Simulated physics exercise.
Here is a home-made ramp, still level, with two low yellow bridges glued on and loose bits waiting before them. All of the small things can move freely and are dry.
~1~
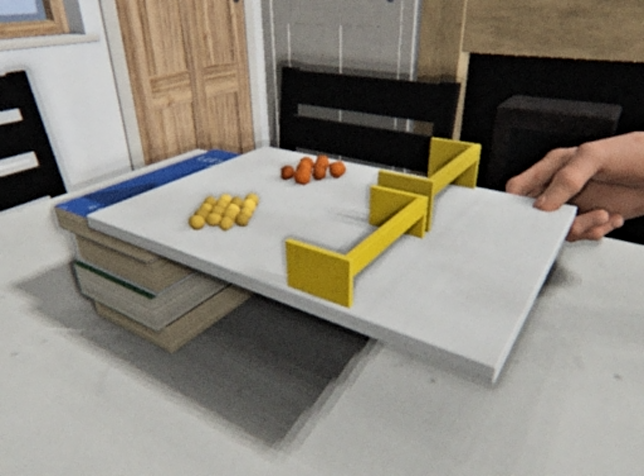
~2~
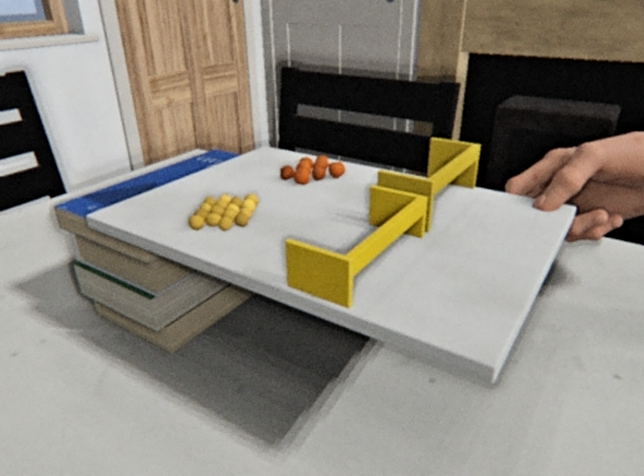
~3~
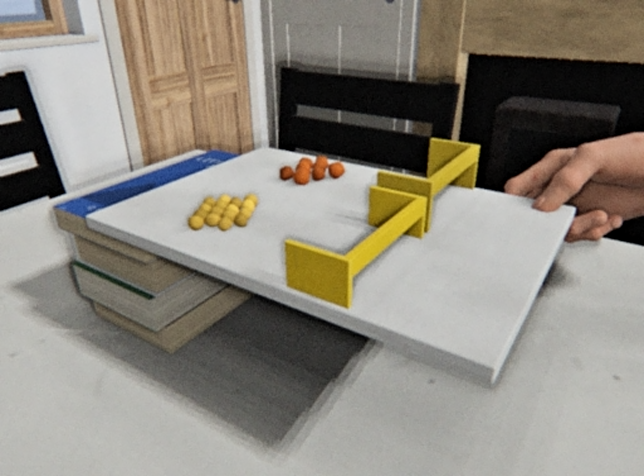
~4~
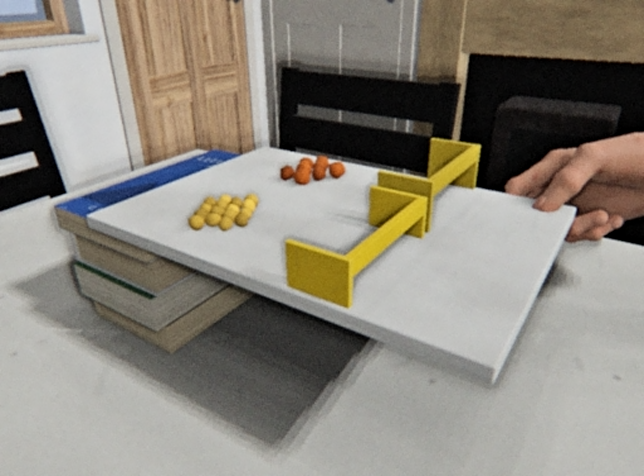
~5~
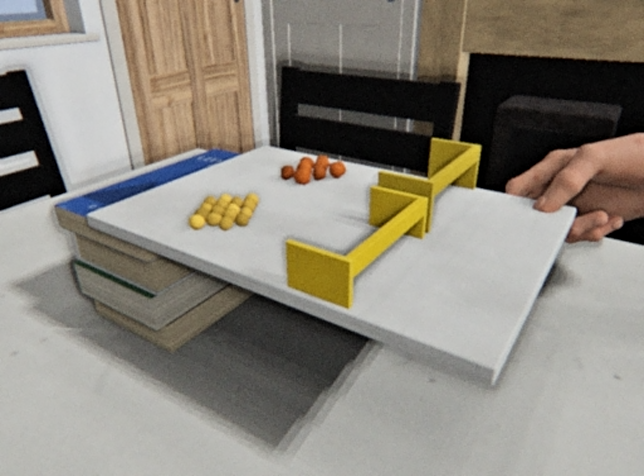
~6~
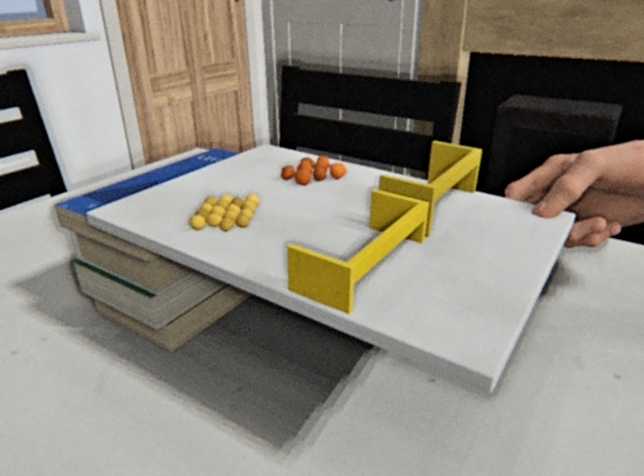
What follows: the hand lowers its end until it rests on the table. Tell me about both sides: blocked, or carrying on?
The near lot squeezes under, while the far lot squeezes under.
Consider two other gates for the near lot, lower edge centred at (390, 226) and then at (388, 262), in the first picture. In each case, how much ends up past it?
Gate one: 100 per cent; gate two: 0 per cent.
Then, 0.50 s after the last picture, board sloping at 12°; near lot where it was; far lot where it was.
Then, 1.03 s after the last picture, board sloping at 24°; near lot on its way down; far lot about half past its gate.
Then, 1.66 s after the last picture, board resting at 27°; near lot all past its gate; far lot all past its gate.
At rest, board resting at 27°; near lot all past its gate; far lot all past its gate.
